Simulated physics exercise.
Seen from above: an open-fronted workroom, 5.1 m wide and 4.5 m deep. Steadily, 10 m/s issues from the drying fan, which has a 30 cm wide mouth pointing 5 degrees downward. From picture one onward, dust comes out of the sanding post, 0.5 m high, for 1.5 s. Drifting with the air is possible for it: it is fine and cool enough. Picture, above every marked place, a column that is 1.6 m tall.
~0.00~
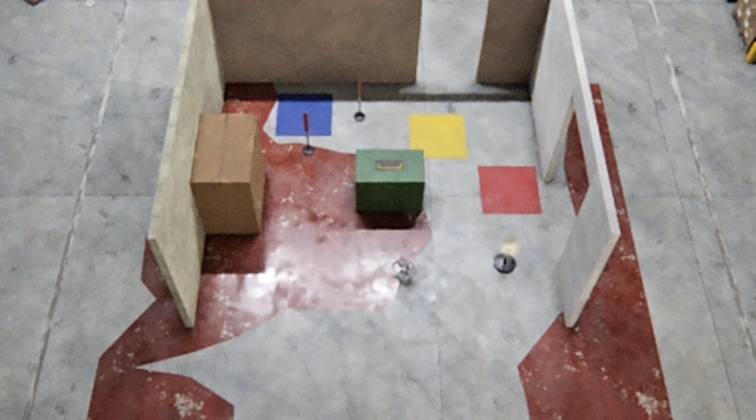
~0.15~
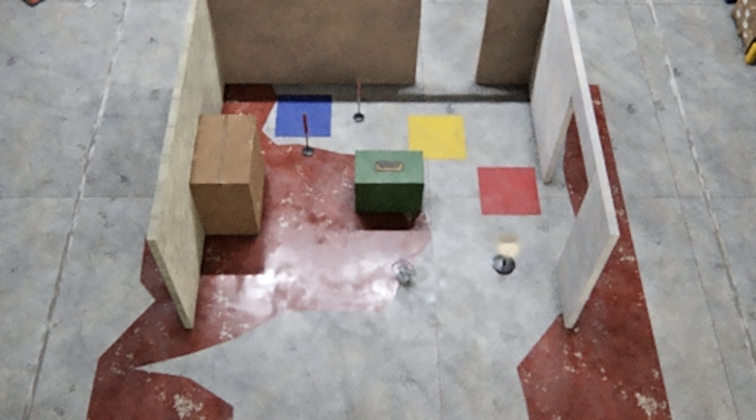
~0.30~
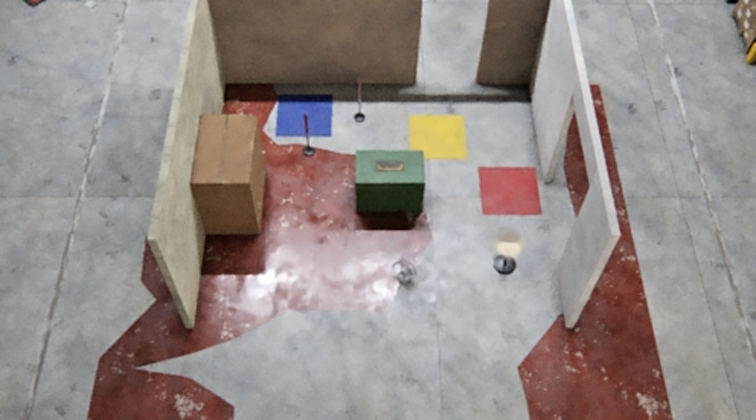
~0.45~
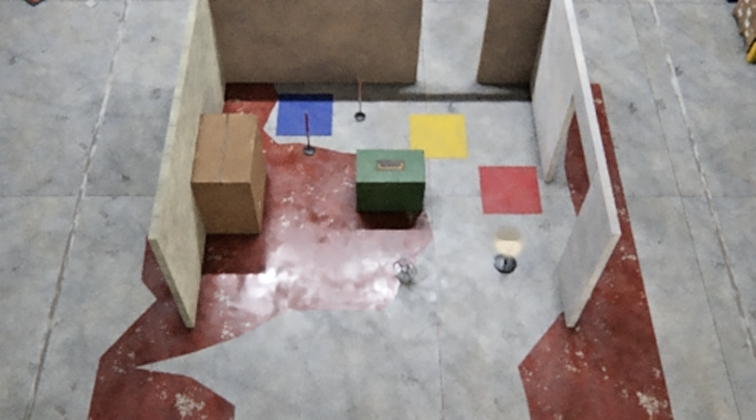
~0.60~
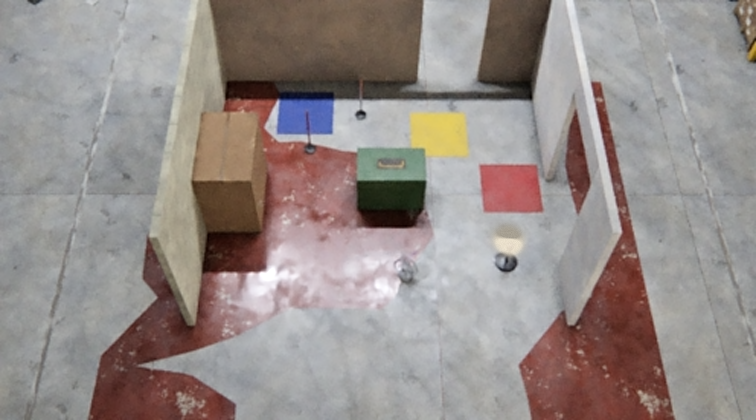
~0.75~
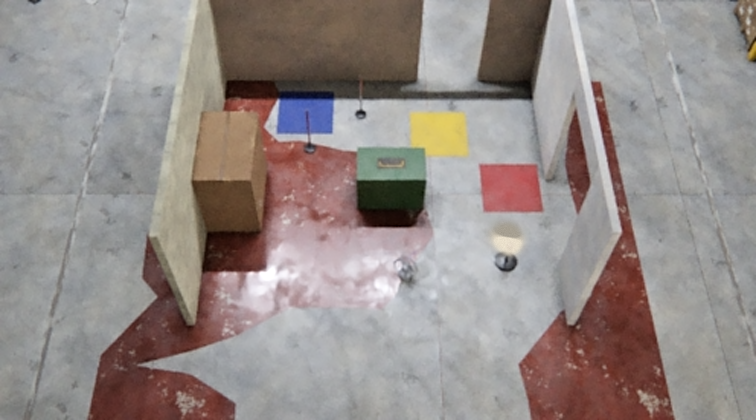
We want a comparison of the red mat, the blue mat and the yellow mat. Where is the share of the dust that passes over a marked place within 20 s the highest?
The highest share goes to red.
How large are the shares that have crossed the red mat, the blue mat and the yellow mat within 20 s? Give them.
Roughly 50 per cent red, 0 per cent blue, 0 per cent yellow.
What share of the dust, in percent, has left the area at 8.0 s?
Roughly 100 per cent.
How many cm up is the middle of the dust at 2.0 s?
30 cm.
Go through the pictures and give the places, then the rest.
In the first frame, the dust is thickest near (510, 245), the sanding post stands at (509, 249) and the drying fan is at (405, 269).
In the second frame, the dust is thickest near (508, 245), the yellow mat is centred on (437, 137), the red mat is centred on (508, 191) and the blue mat is centred on (304, 115).
In the third frame, the dust is thickest near (508, 244) and a ribbon ends at (360, 97).
In the fourth frame, the dust is thickest near (508, 242), the top of a packing case is at (391, 165) and the top of a large carton is at (224, 147).
In the fifth frame, the dust is thickest near (508, 240).
In the sixth frame, the dust is thickest near (507, 238).
By 2.0 s, 0 % has passed over the yellow mat, 12 % over the red mat and 0 % over the blue mat; 2 % has left the area, and the middle of the rest is near (505, 229).
By 4.0 s, 0 % has passed over the yellow mat, 55 % over the red mat and 0 % over the blue mat; 78 % has left the area, and the middle of the rest is near (565, 177).
By 8.0 s, 0 % has passed over the yellow mat, 55 % over the red mat and 0 % over the blue mat; 99 % has left the area.
By 20.0 s, 0 % has passed over the yellow mat, 55 % over the red mat and 0 % over the blue mat; 100 % has left the area.
